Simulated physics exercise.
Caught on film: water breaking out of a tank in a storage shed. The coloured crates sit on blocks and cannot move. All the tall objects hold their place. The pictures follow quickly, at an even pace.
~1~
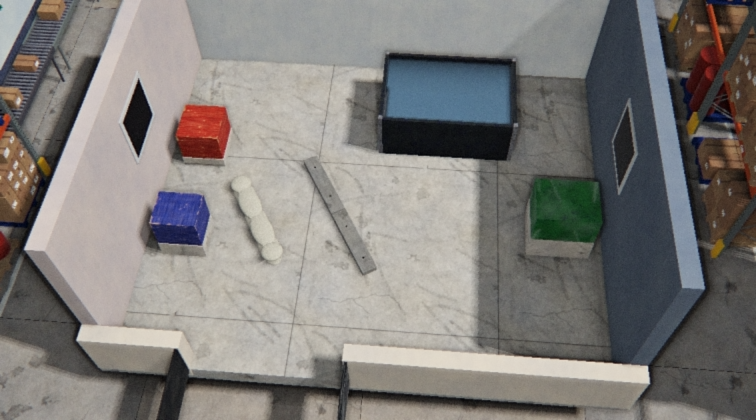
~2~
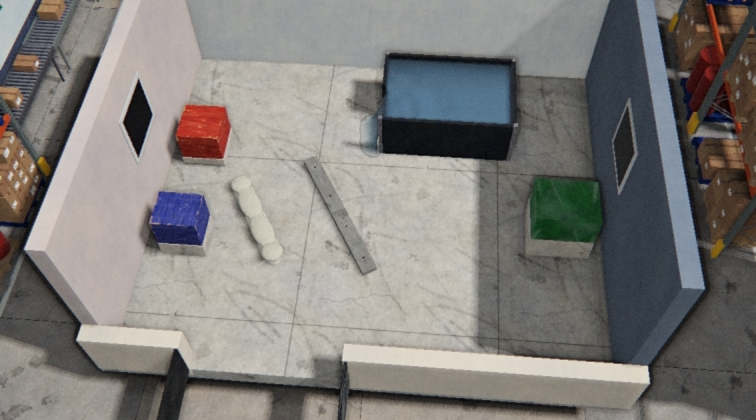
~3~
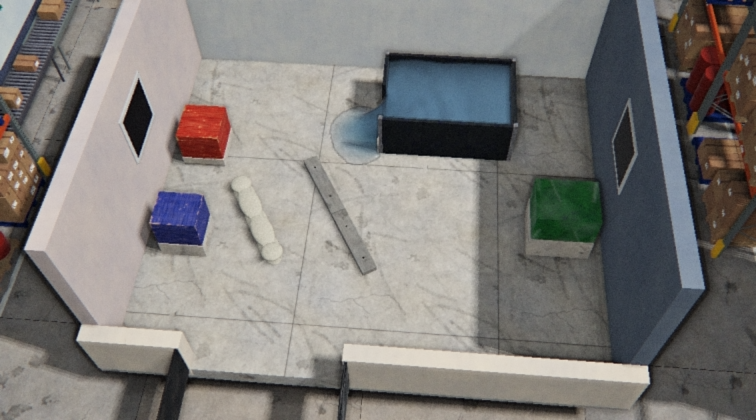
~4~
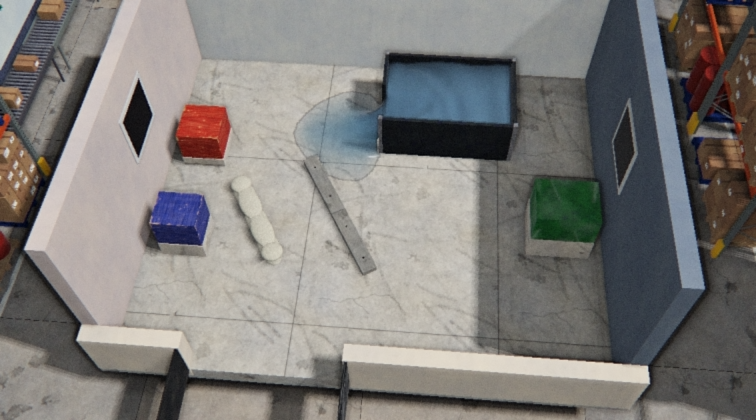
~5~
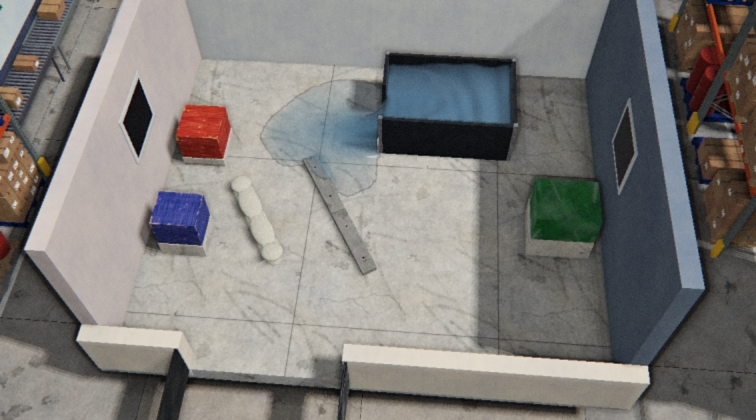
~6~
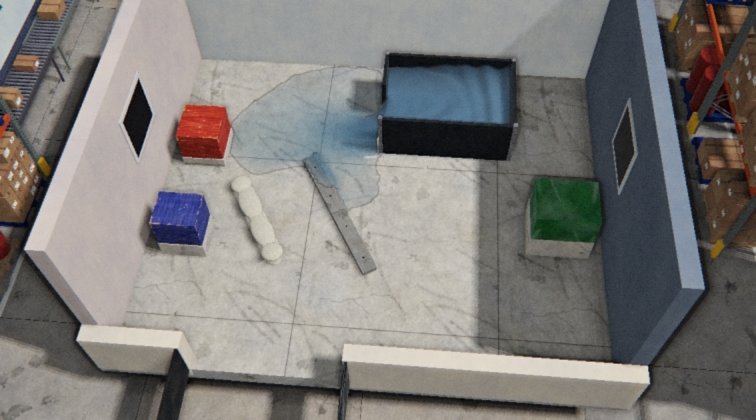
The video shows a walled room with red, blue and green blocks and low barriers on the floor, where water pours from the left side of a dark tank and spreads leftward across the floor, reaching around the grey barrier's upper end.
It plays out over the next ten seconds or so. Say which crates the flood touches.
In the end: The blue crate escapes dry; the green crate escapes dry; the red crate is wetted.
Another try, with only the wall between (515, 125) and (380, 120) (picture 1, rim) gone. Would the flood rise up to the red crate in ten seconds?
In short: Red crate keeps dry.
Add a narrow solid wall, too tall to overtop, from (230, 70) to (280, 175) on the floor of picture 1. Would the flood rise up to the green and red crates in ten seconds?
In short: Green is safe, red escapes it.
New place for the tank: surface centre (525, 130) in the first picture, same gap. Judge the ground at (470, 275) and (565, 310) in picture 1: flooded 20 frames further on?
In turn: Clear, free of water.
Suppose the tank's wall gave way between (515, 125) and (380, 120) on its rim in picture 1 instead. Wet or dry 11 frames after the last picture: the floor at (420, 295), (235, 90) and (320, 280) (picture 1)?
In turn: Flooded, dry, under water.
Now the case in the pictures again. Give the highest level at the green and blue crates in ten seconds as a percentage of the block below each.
In turn 10 and 60 per cent.
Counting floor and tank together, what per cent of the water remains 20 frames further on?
Close to 100 %.
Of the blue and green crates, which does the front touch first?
That is the crate marked blue.
A moment on, water covers 30 % of the floor; the blue crate water round its plinth, the green crate not reached, the red crate water round its plinth.
Next, water covers 35 % of the floor; the blue crate water round its plinth, the green crate not reached, the red crate water round its plinth.
Then, water covers 45 % of the floor; the blue crate water round its plinth, the green crate not reached, the red crate water round its plinth.
Later, water covers 70 % of the floor; the blue crate water round its plinth, the green crate not reached, the red crate water round its plinth.
In the end, water covers 85 % of the floor; the blue crate stayed above the water, the green crate stayed above the water, the red crate was topped.
